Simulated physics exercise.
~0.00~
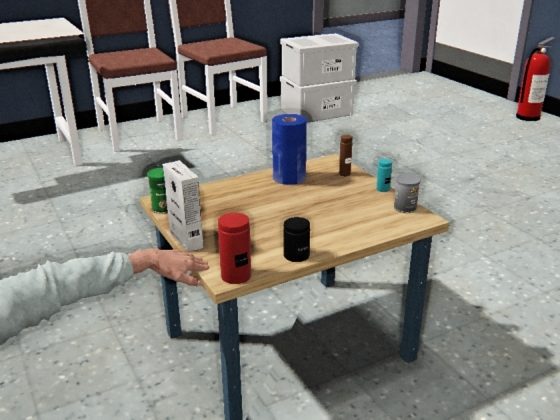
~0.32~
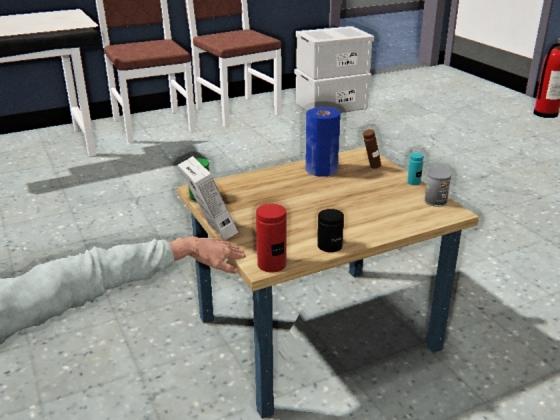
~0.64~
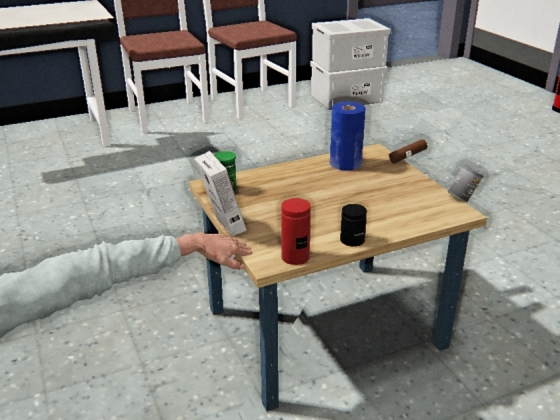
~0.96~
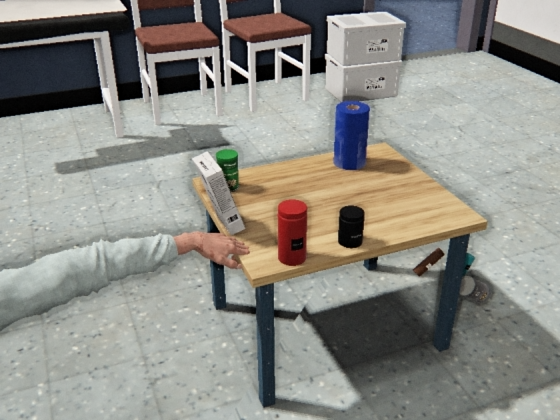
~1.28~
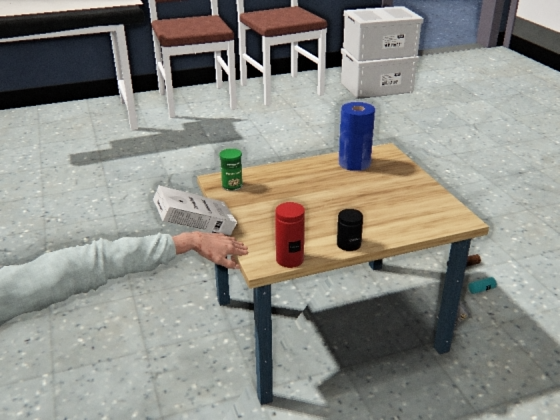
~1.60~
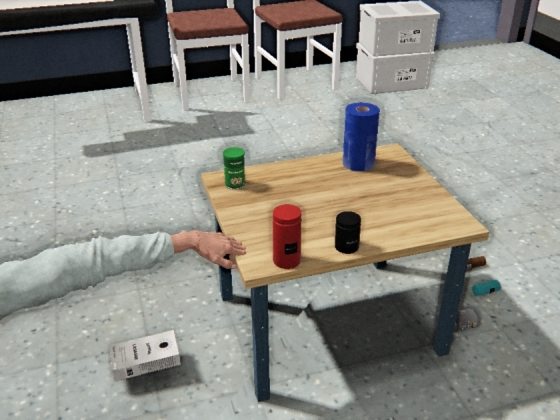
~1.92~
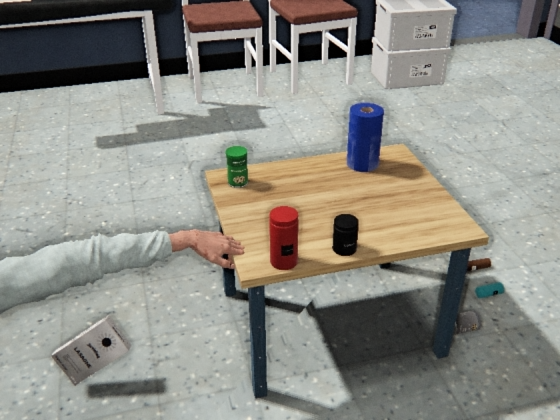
A small wooden table was jolted beside an outstretched arm, and the brown and turquoise shakers and grey tin went off its right side. The leaning white packet then dropped off the left, leaving the red, black, green and blue containers standing.
